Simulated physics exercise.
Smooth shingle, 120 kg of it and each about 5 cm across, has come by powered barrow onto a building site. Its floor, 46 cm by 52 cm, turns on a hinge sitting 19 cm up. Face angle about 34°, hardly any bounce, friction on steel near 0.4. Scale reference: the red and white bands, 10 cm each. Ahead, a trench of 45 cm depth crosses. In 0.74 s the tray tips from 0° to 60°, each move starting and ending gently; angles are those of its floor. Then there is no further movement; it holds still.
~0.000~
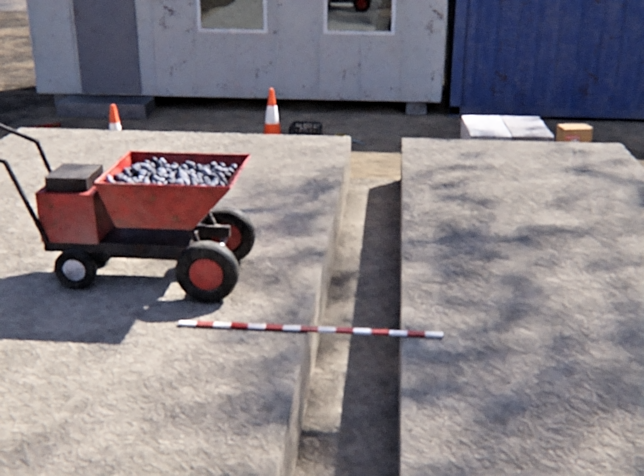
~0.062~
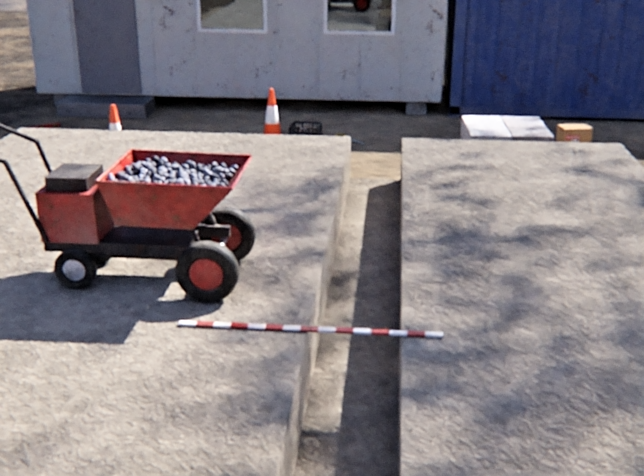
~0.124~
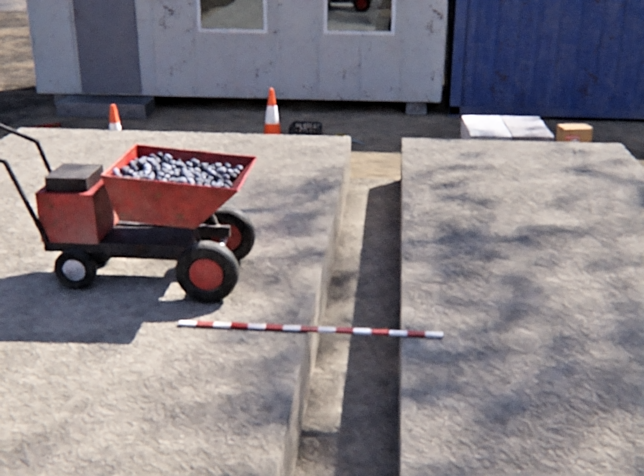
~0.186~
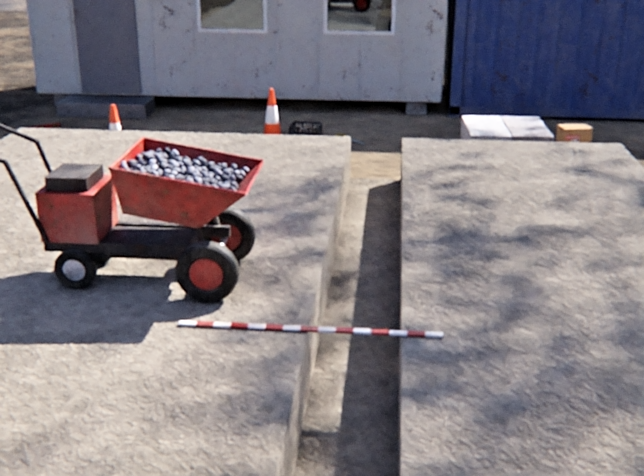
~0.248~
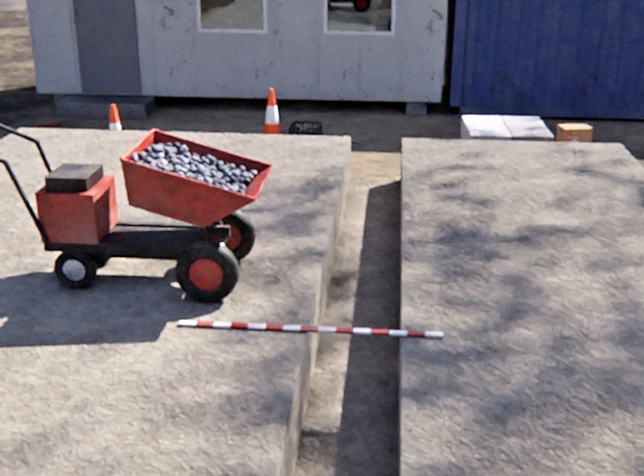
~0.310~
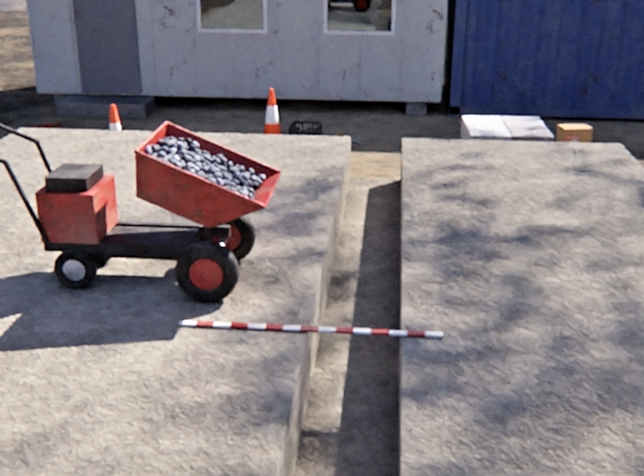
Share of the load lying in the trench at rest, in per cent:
100 per cent.
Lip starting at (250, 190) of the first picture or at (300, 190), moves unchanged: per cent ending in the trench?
First place: Near 95%; second place: Near 50%.
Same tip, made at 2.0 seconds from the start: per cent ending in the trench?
Expected share: Around 100%.
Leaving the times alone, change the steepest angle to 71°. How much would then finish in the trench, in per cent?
Then about 100 per cent.
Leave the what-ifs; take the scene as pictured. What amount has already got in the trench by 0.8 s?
Some 15 per cent of the load by that point.
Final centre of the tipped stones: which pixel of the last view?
Roughly (361, 341), I'd say.
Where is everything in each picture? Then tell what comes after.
In the first picture, the tray is at 0°, its lip at (230, 188); the top of the load is at (166, 168).
In the second picture, the tray is at 1°, its lip at (232, 189); the top of the load is at (157, 167); the stones move at 0.3 m/s on average.
In the third picture, lip at (237, 191), floor tilted 5°, highest stones at (151, 162); the stones move at 0.6 m/s on average.
In the fourth picture, the tray is at 9°, its lip at (245, 194); the top of the load is at (153, 156); the stones move at 0.8 m/s on average.
In the fifth picture, lip at (255, 200), floor tilted 16°, highest stones at (160, 150); the stones move at 1.0 m/s on average.
In the sixth picture, lip at (265, 207), floor tilted 23°, highest stones at (165, 145); the stones move at 1.1 m/s on average.
After 0.6 s the floor is at 50°; 100 % in the tray; the foremost stones are at (286, 216).
After 0.8 s the floor is at 60°; 80 % in the tray, 2 % short of the trench, 17 % in the trench; the foremost stones are at (350, 261).
After 1.2 s the floor is at 60°; 34 % in the tray, 2 % short of the trench, 64 % in the trench; the foremost stones are at (402, 347).
After 3.1 s the floor is at 60°; 0 % in the tray, 100 % in the trench; the foremost stones are at (408, 331).
